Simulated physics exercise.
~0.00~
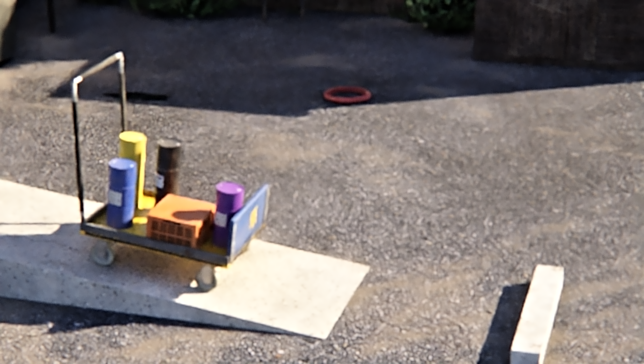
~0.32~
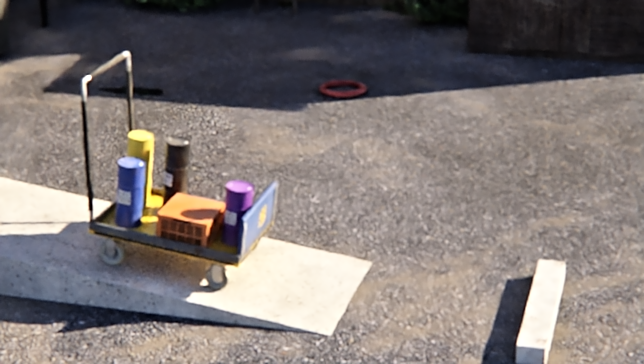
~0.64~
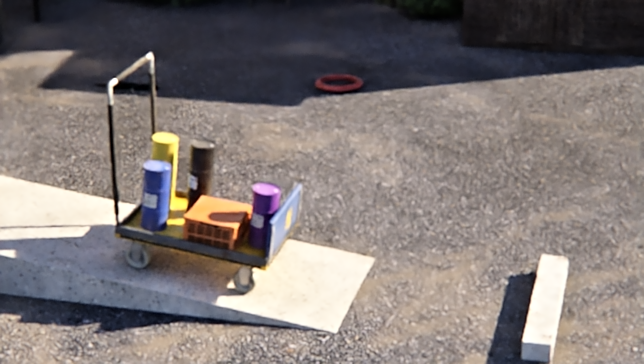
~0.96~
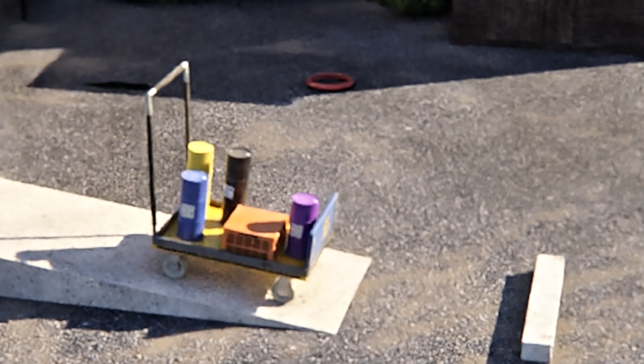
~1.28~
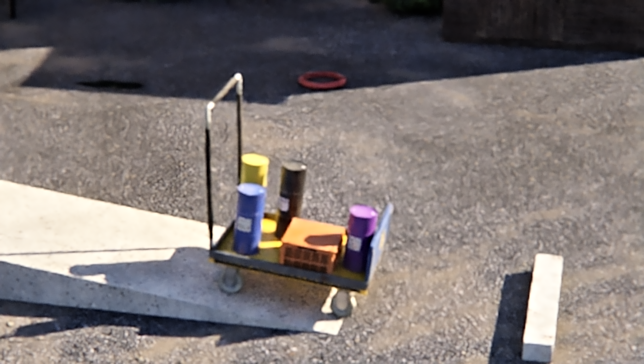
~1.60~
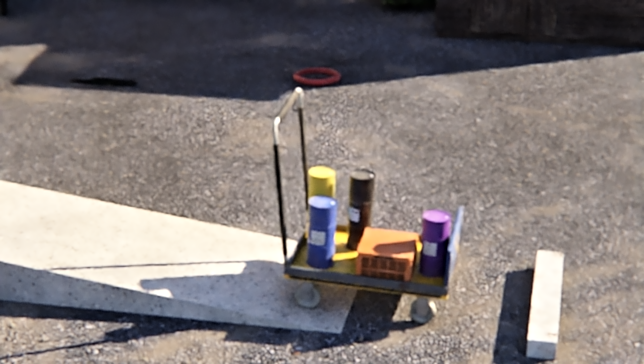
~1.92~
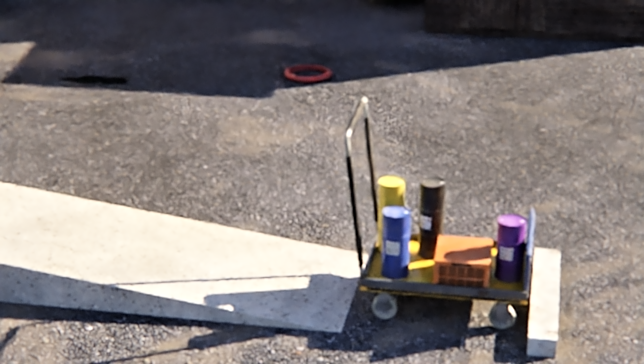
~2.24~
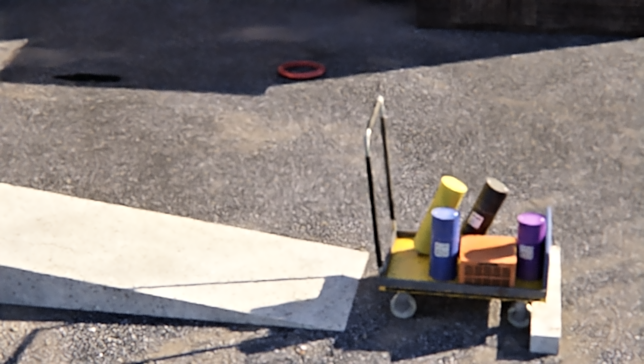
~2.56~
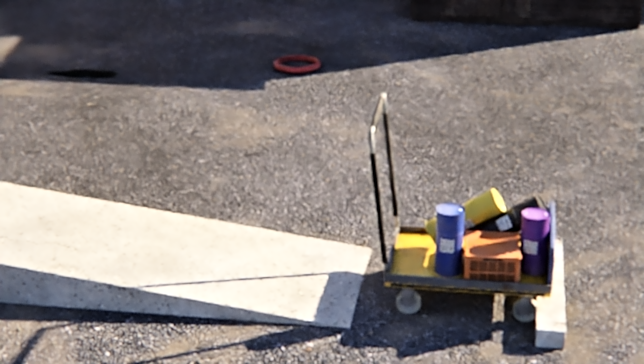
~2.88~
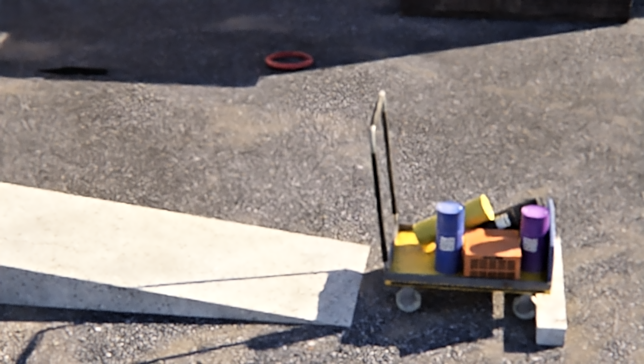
A trolley carrying four upright canisters and an orange crate rolled down a ramp to the right and stopped against a kerb, where the yellow and black canisters tipped over and ended lying on the deck while the blue and purple ones stayed standing.
